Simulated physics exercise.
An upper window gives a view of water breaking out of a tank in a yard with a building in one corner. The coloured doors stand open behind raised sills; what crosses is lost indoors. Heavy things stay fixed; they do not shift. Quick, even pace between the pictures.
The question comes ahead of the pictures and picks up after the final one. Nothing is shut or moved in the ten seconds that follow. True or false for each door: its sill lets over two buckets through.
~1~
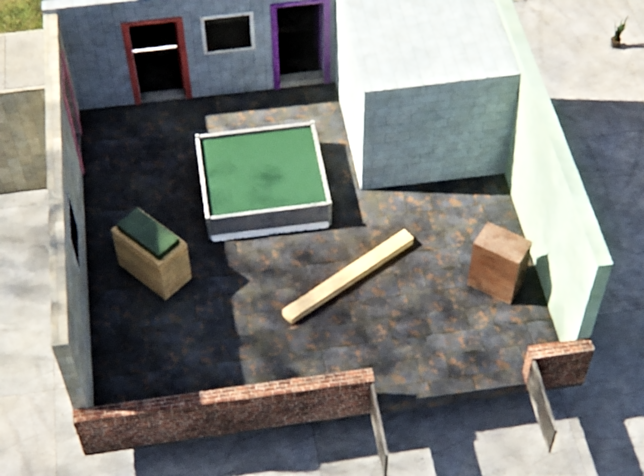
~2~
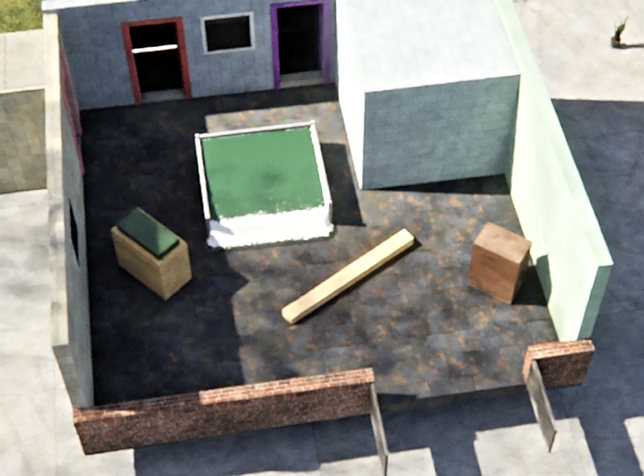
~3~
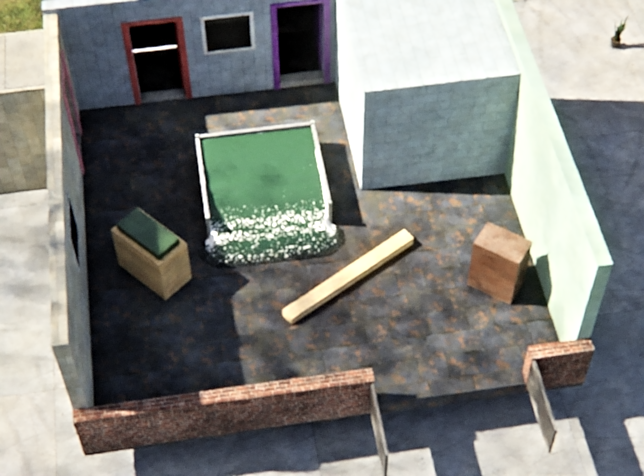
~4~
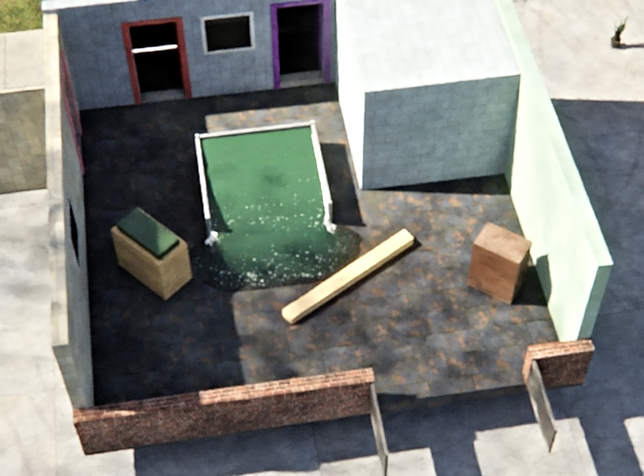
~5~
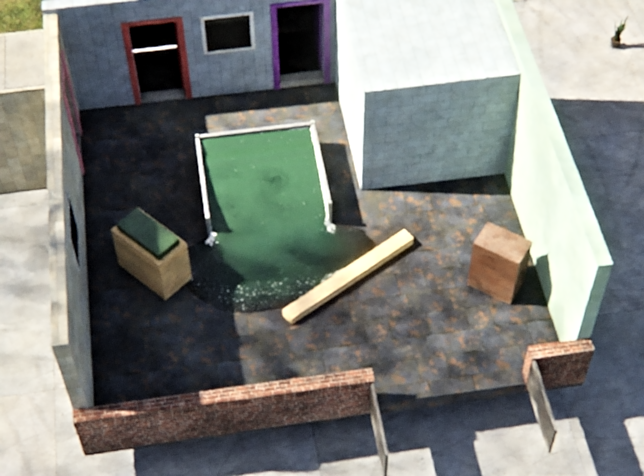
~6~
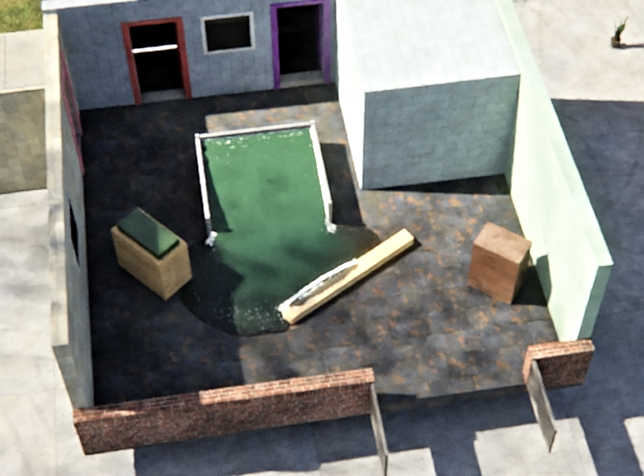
The red door false; the purple door false; the pink door false.
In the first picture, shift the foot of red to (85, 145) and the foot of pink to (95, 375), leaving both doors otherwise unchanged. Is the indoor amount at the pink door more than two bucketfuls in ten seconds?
Pink: Exceeds the limit.
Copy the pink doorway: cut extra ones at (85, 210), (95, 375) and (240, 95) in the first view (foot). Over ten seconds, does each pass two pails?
Door by door: Stays short, gets past, stays short.
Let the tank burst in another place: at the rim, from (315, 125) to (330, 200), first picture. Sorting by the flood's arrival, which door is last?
Last in line is the pink one.
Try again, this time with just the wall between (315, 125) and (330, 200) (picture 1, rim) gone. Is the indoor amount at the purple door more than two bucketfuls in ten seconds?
So the purple door ends up above after ten seconds.
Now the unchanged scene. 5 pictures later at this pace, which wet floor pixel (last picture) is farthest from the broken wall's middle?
(228, 411).
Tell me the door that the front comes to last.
It would be the door marked purple.
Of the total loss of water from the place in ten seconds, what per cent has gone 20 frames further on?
I get 15 percent.
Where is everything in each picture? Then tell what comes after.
The first picture shows the water tank at (262, 172) is whole and still.
In the second picture, the front is at (211, 247), out from the gap at (270, 223).
In the third picture, water pours out at (270, 224) and has run to (205, 256).
In the fourth picture, the front is at (353, 254), out from the gap at (270, 225).
In the fifth picture, water pours out at (270, 225) and has run to (218, 304).
In the sixth picture, water pours out at (270, 225) and has run to (236, 330).
A moment on, water covers 25 % of the floor; the red door not reached, the purple door not reached, the pink door not reached.
Next, water covers 35 % of the floor; the red door not reached, the purple door not reached, the pink door not reached.
Then, water covers 45 % of the floor; the red door not reached, the purple door not reached, the pink door not reached.
Later, water covers 75 % of the floor; the red door not reached, the purple door not reached, the pink door wet at the sill, nothing in.
In the end, water covers 95 % of the floor; the red door wet at the sill, nothing in, the purple door wet at the sill, nothing in, the pink door wet at the sill, nothing in.
